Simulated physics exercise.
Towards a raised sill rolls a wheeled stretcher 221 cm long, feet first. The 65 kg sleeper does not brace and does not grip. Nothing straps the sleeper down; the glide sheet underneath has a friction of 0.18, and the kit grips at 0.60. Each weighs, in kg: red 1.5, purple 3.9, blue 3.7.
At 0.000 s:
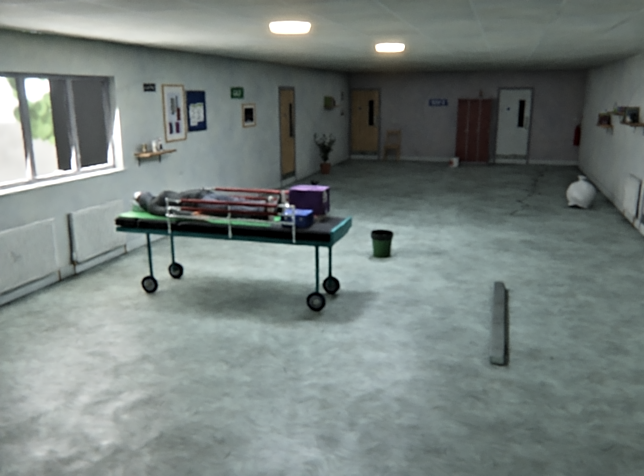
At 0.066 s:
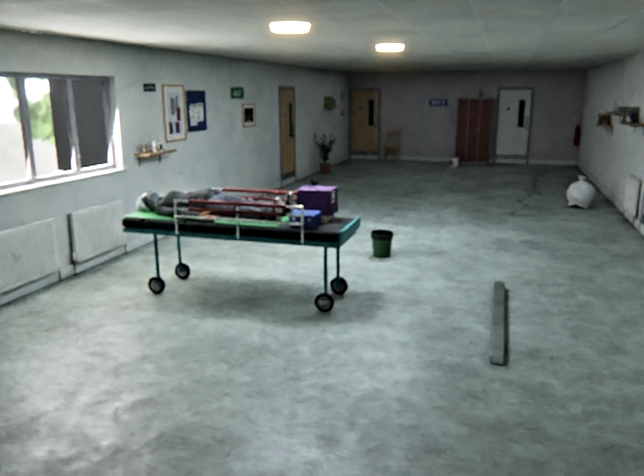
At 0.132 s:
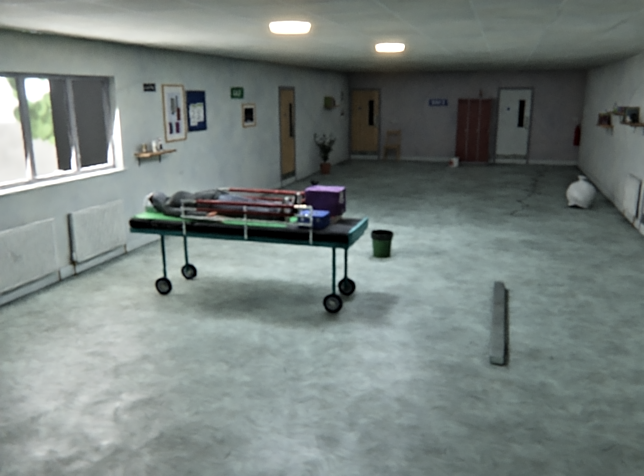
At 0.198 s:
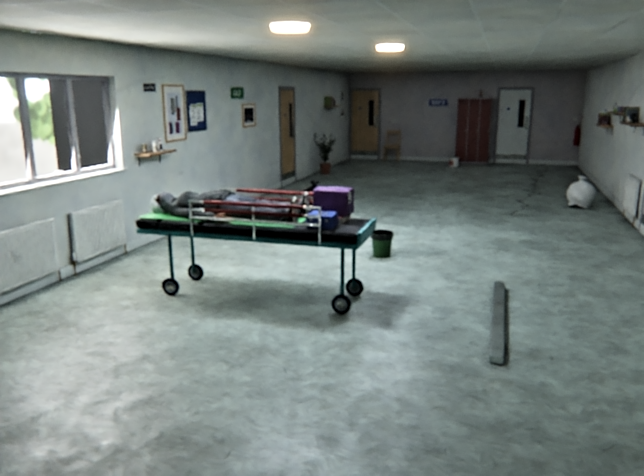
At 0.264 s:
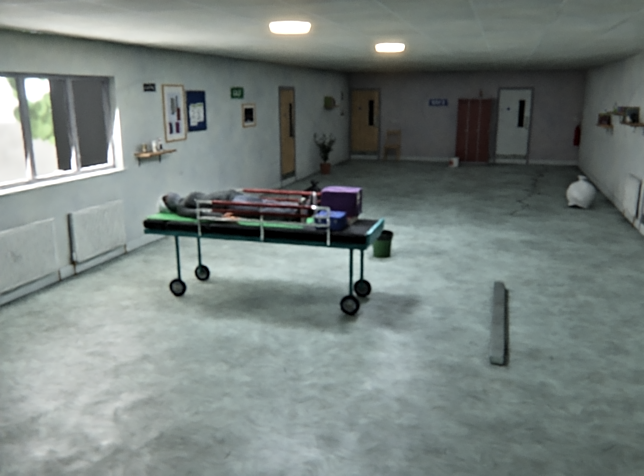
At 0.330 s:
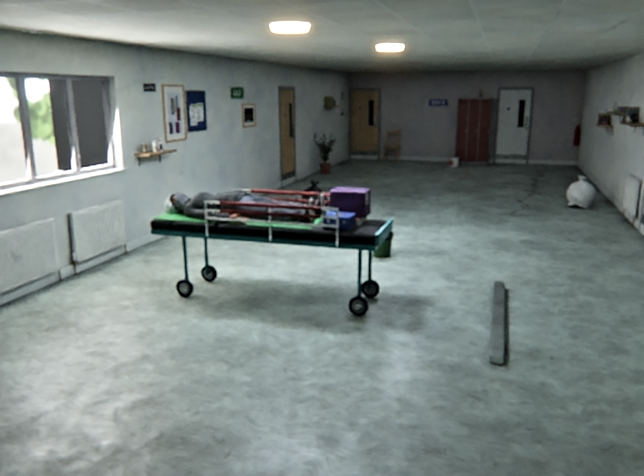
A wheeled stretcher carrying a lying figure, a purple holdall and a blue case rolls slowly to the right across the grey floor of a long, bare room. It passes in front of a green bin, gradually covering most of it, while the long grey sill on the floor stays still.
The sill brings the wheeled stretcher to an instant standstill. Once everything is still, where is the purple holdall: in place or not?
In place.
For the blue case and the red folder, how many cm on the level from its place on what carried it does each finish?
For the blue case it is near 20, for the red folder near 20.
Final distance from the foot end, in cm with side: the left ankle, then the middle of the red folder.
Left ankle 40 short, red folder 20 short.
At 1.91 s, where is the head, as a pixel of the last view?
Around (310, 213).
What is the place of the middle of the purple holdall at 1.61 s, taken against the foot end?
Position: About 15 cm short.
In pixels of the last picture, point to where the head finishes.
Around (310, 213).
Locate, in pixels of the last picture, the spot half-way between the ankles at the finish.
I'd put it at roughly (465, 224).
It happens at 1.21 s.
After 1.36 s the purple holdall is 24 cm short of the foot end, tilted 0°, near (482, 209) in the last picture's view; the blue case 28 cm short of the foot end, tilted 0°.
After 1.61 s the purple holdall is 15 cm short of the foot end, tilted 0°, near (494, 210) in the last picture's view; the blue case 19 cm short of the foot end, tilted 0°.
After 1.91 s the purple holdall is 13 cm short of the foot end, tilted 0°, near (496, 210) in the last picture's view; the blue case 17 cm short of the foot end, tilted 0°.
At rest, 2.1 s, red folder stays on; purple holdall stays on; blue case stays on; left ankle stops short of the foot end.
